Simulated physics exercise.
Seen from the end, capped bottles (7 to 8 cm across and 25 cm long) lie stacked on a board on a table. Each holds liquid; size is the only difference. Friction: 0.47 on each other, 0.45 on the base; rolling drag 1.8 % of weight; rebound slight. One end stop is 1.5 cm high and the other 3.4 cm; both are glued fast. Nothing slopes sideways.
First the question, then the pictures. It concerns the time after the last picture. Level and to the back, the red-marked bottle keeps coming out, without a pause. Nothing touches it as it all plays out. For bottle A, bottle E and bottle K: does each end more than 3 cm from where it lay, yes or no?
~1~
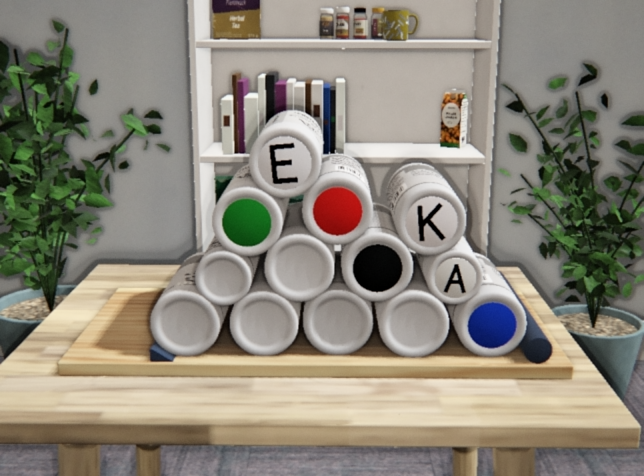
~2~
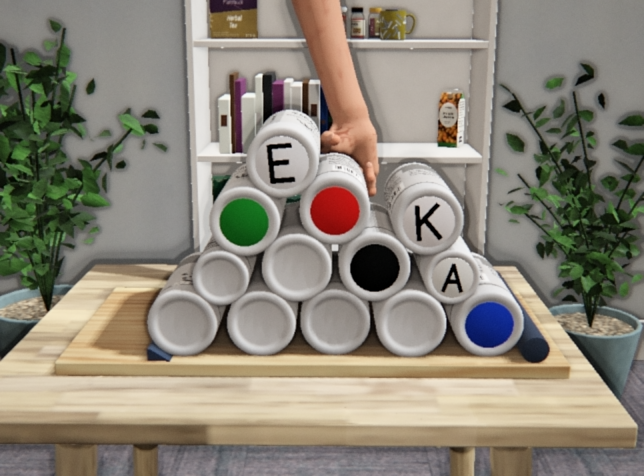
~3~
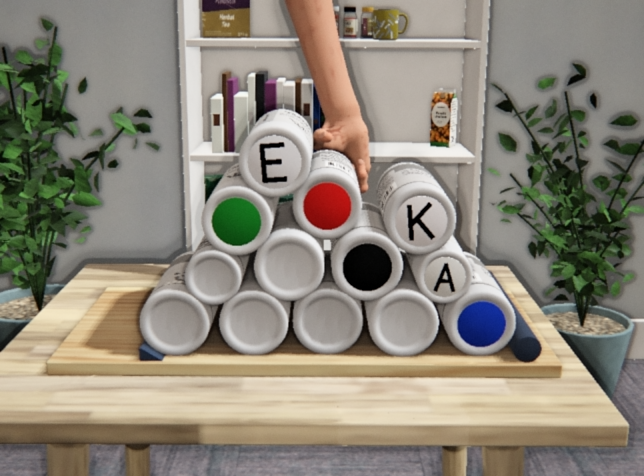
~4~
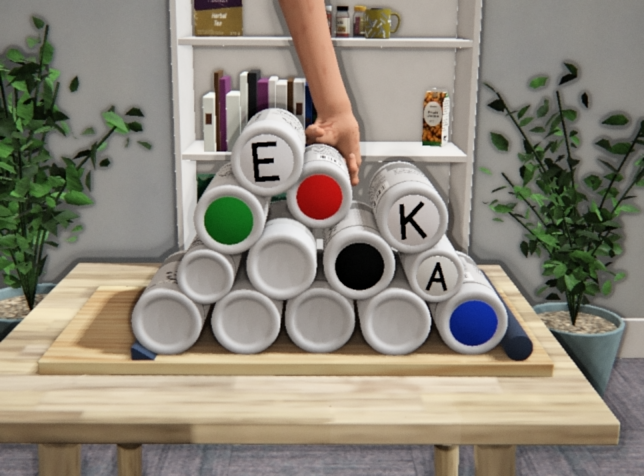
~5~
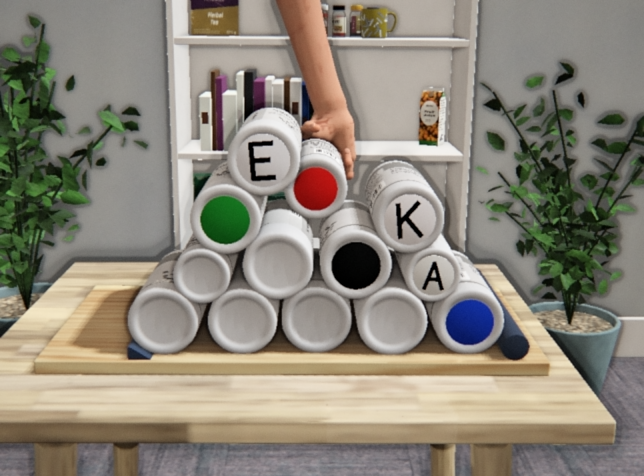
A: No, E: Yes, K: No.
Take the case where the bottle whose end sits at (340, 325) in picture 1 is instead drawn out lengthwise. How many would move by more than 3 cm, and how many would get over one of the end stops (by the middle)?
First count 0, second count 0.
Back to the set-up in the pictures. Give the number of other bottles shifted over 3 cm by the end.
The number comes to 1.
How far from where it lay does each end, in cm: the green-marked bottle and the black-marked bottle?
Green-marked bottle: 0, black-marked bottle: 0.
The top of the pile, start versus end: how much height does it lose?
Something like 5 cm, I'd say.
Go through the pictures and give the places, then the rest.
In the first frame, 13 bottles, 5 on the base, highest (285, 163); A (455, 278), E (285, 163), K (431, 222), blue (492, 326), black (378, 268), green (247, 223), red (338, 212); left wedge (1.5 cm) (152, 350); right round bar (3.4 cm) (540, 338).
In the second frame, the red-marked bottle has not moved yet, at (335, 211); the rest still.
In the third frame, the red-marked bottle is 2.2 cm out, at (327, 206); the rest still.
In the fourth frame, the red-marked bottle is 7 cm out, at (319, 197); the rest still.
In the fifth frame, the red-marked bottle is 12 cm out, at (316, 189); the rest still; A (433, 276), E (263, 161), K (410, 220).
Then, 0.32 s past the final picture, 0 now displaced over 3 cm; A in place; E 1 cm right and 0.8 cm down; K in place.
Then, 0.40 s past the final picture, 1 now displaced over 3 cm; A in place; E 3.5 cm right and 4.4 cm down; K in place.
Then, 0.58 s past the final picture, 1 now displaced over 3 cm; A in place; E 8 cm right and 4.6 cm down; K in place.
Then, 0.72 s past the final picture, 1 now displaced over 3 cm; A in place; E 6 cm right and 5 cm down; K in place.
All still, 1.0 s past the final picture, 1 moved over 3 cm; not one over the end stops; A in place; E 6 cm right and 5 cm down; K in place; top of the pile 24 cm high, from 29 cm.
